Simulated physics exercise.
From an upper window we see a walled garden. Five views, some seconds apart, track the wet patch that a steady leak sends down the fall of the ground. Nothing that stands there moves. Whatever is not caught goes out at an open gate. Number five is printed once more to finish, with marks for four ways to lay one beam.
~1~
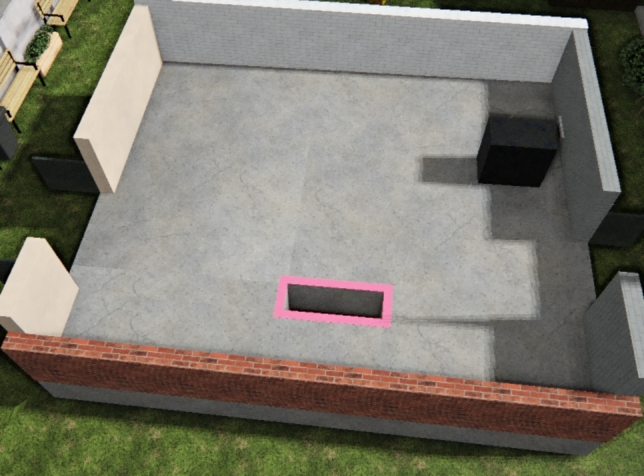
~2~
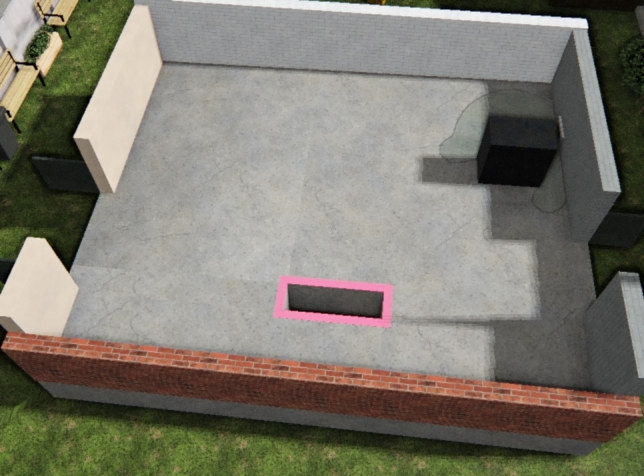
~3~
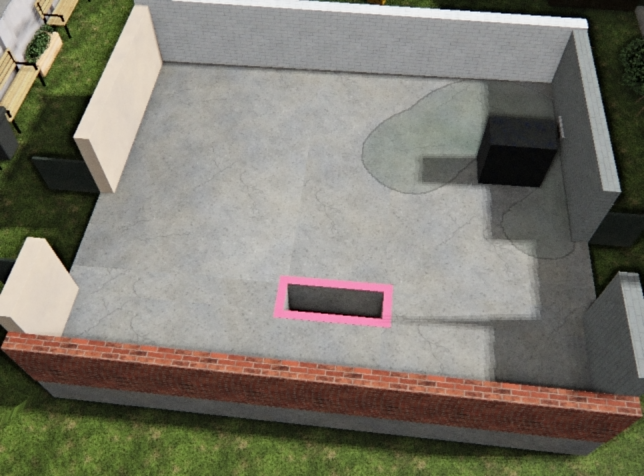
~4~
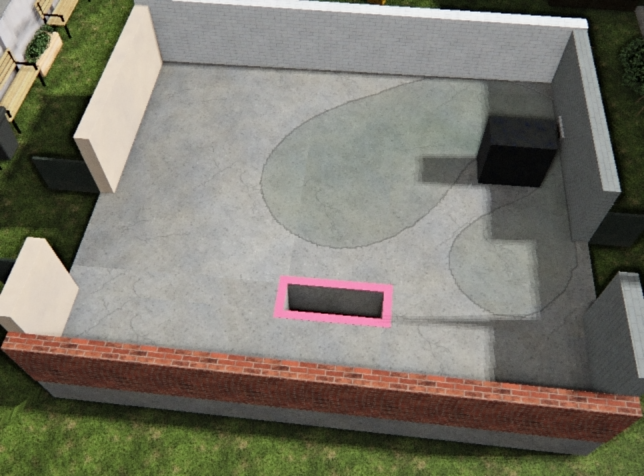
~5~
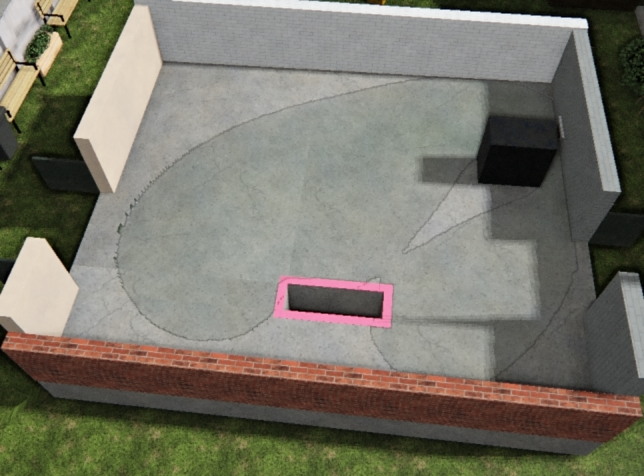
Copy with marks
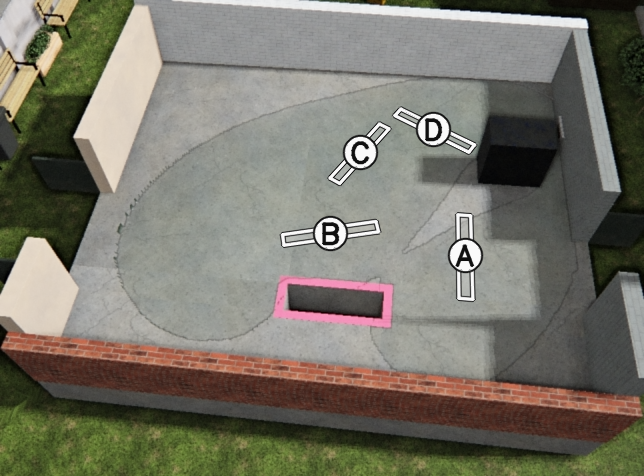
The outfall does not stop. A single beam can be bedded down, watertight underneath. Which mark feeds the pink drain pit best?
Place C.
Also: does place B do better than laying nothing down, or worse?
It is worse.
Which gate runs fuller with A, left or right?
The left one.
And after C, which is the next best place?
That is place D.
On the marked copy, A from (465, 298) to (464, 215); B from (283, 239) to (377, 226); C from (334, 180) to (384, 126); D from (397, 112) to (471, 148).
Choosing A, about 9 % of the stream runs into the pink drain pit, about 90 % out by the gates.
Choosing B, about 8 % of the stream runs into the pink drain pit, about 90 % out by the gates.
Choosing C, about 30 % of the stream runs into the pink drain pit, about 69 % out by the gates.
Choosing D, about 12 % of the stream runs into the pink drain pit, about 84 % out by the gates.
